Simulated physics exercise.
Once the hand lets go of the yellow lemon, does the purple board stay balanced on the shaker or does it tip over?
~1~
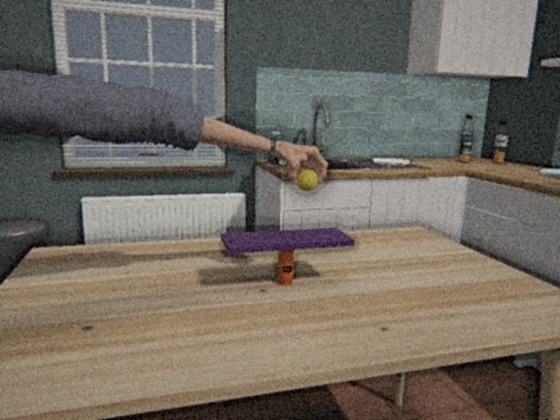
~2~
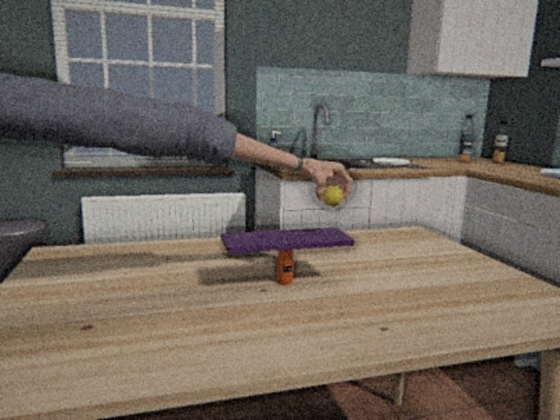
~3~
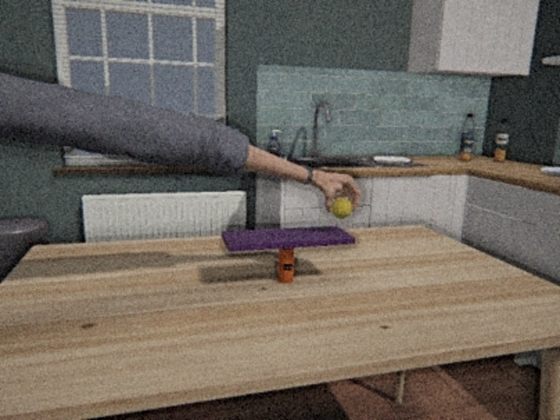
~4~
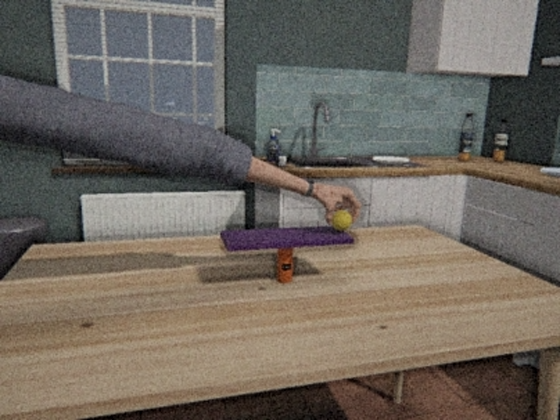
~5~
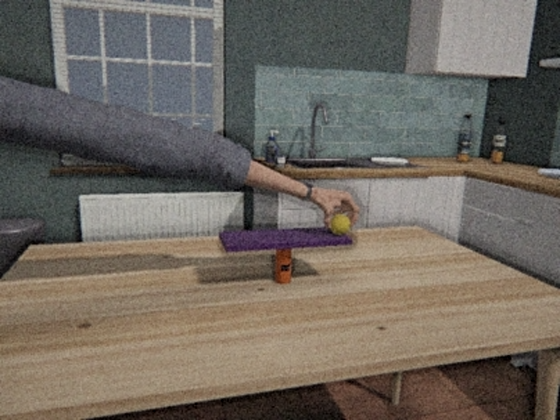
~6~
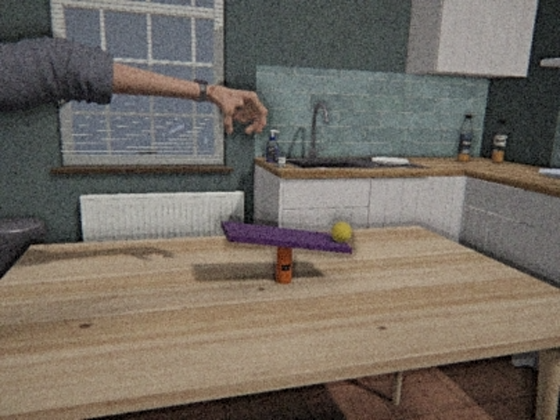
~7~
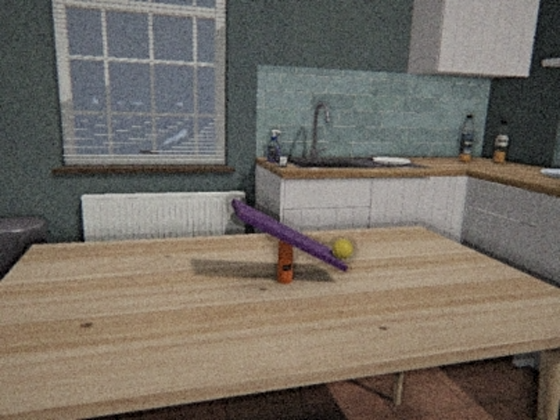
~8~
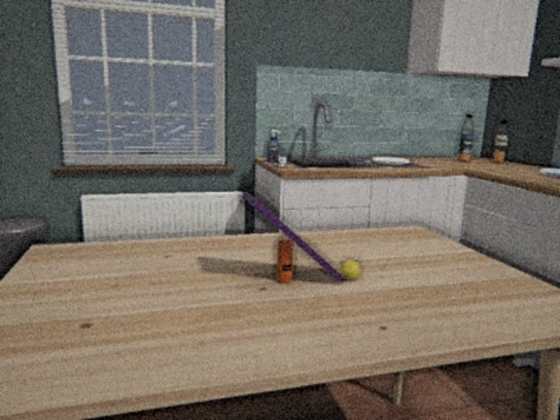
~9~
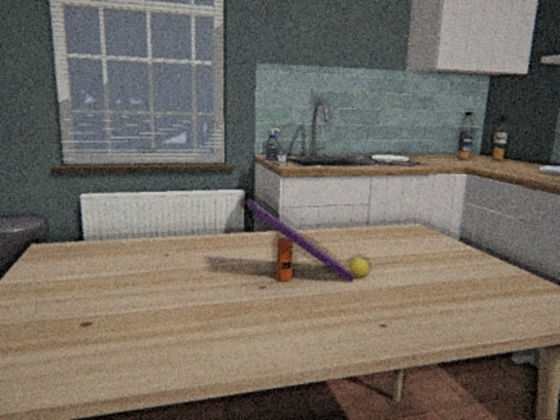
It tips over. The right end drops under the lemon, which ends up on the table beside the lower end of the leaning board.
